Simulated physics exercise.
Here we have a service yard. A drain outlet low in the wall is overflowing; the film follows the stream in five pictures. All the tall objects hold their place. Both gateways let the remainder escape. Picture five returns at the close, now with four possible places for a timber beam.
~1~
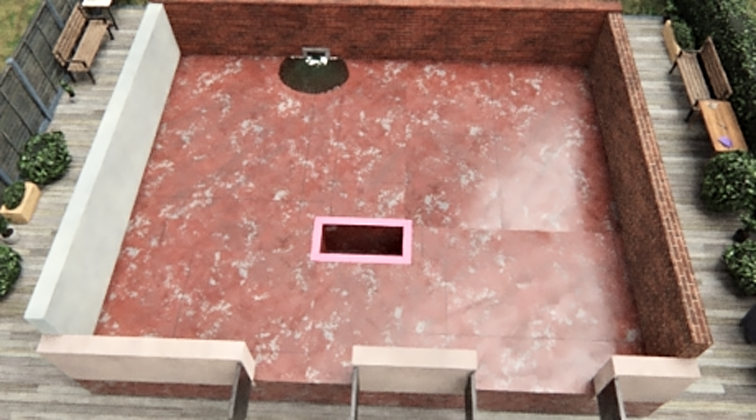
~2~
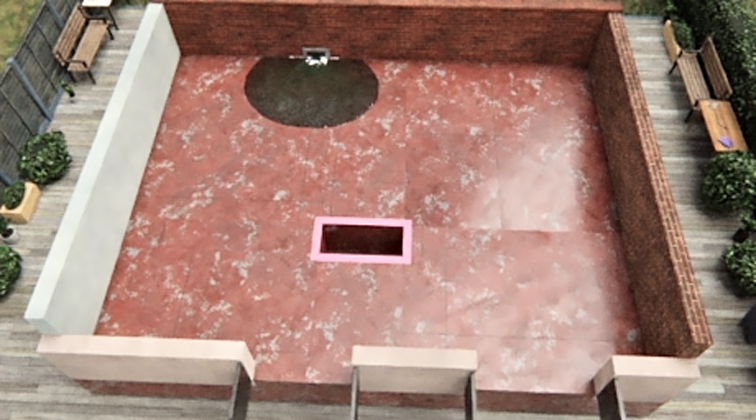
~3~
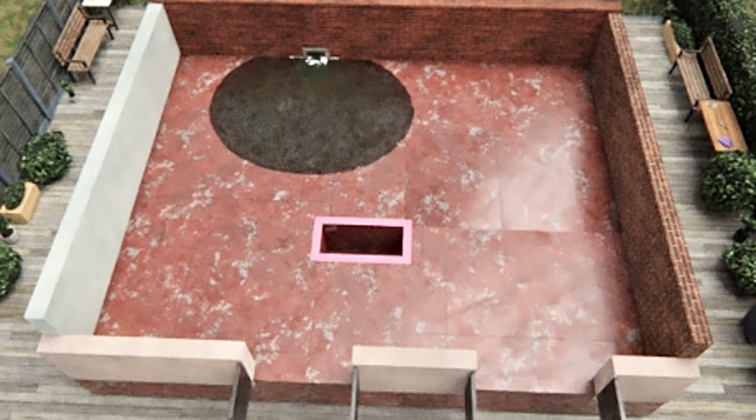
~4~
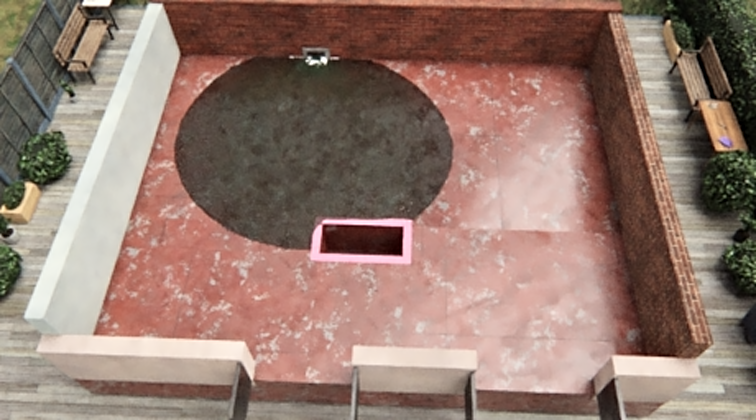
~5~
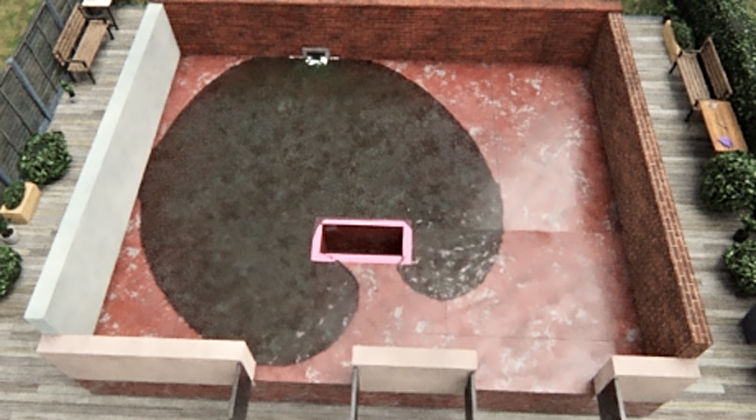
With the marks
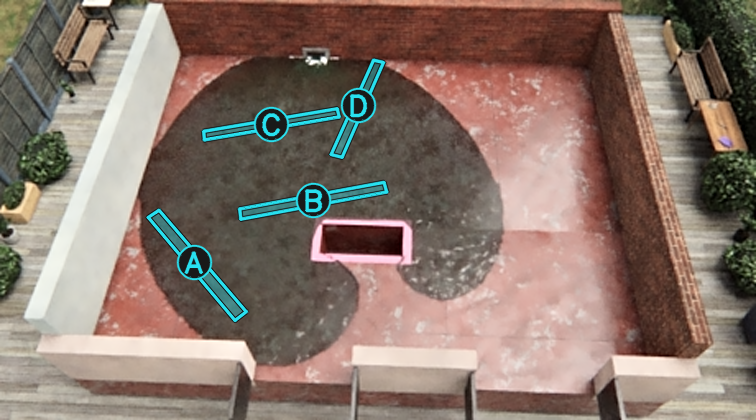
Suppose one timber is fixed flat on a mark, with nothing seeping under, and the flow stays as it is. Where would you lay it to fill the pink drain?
A beats the others.
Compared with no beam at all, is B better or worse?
It is worse.
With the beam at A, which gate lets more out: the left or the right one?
More leaves on the left.
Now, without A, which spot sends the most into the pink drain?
It is D.
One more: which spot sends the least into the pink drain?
Spot B.
In cyan, A from (153, 213) to (240, 316); B from (240, 214) to (385, 187); C from (204, 135) to (338, 112); D from (336, 155) to (378, 61).
For spot A, about 34 % of the stream goes into the pink drain, about 64 % out by the gates.
For spot B, about 4 % of the stream goes into the pink drain, about 95 % out by the gates.
For spot C, about 15 % of the stream goes into the pink drain, about 84 % out by the gates.
For spot D, about 20 % of the stream goes into the pink drain, about 79 % out by the gates.
